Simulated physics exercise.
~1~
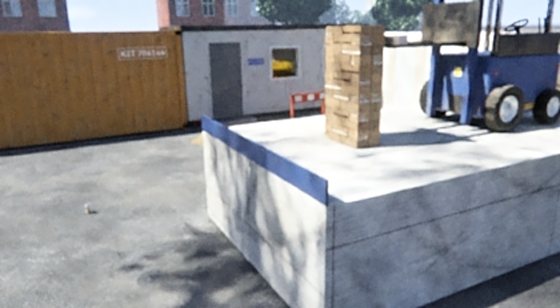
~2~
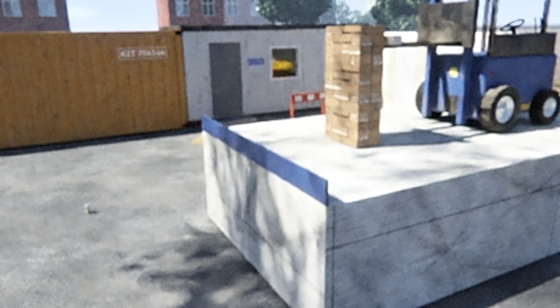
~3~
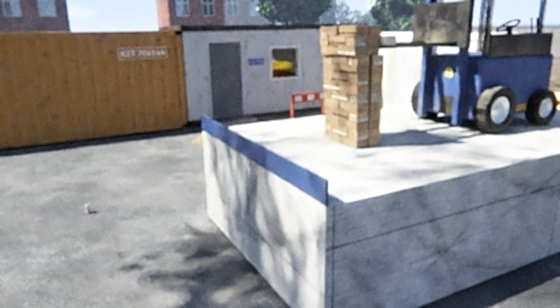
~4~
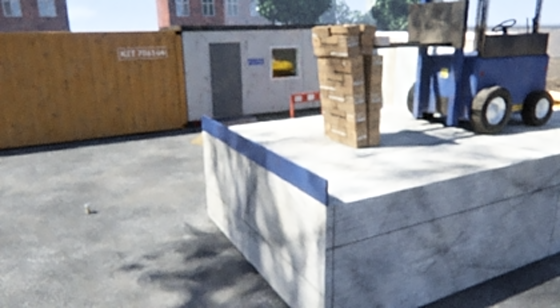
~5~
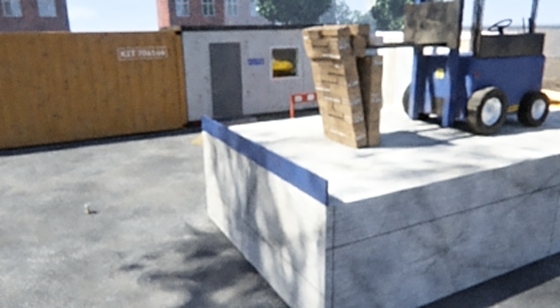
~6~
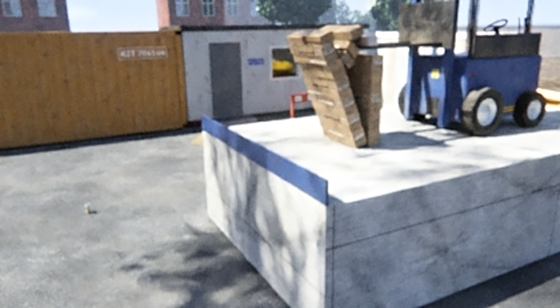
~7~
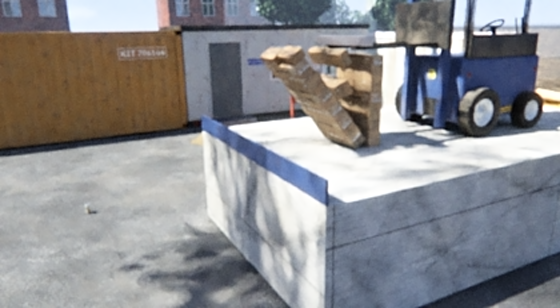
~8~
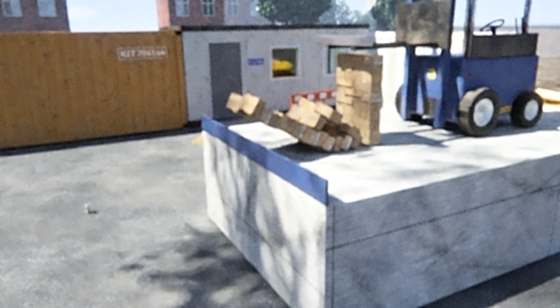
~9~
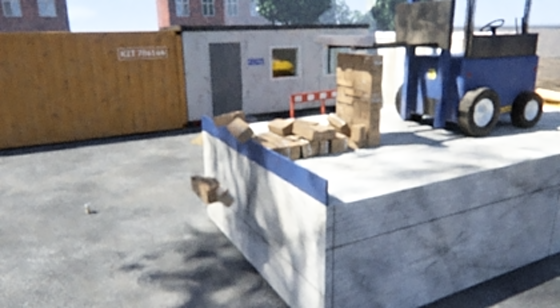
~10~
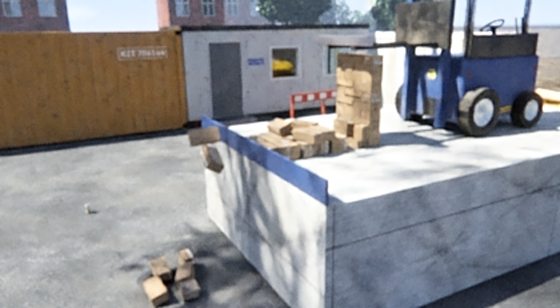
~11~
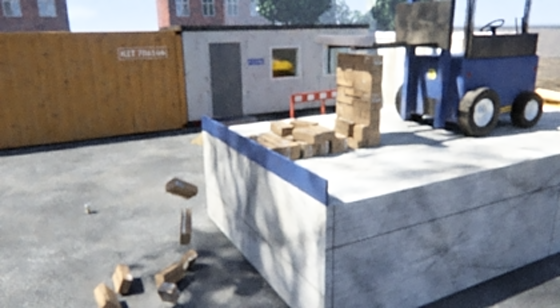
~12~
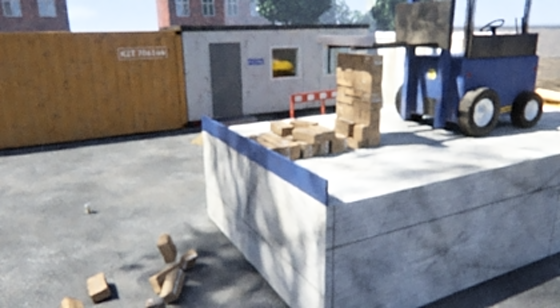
Blue lift truck pushing a box stack leftward on a raised deck, toppling its upper part, several boxes tumbling to the ground.
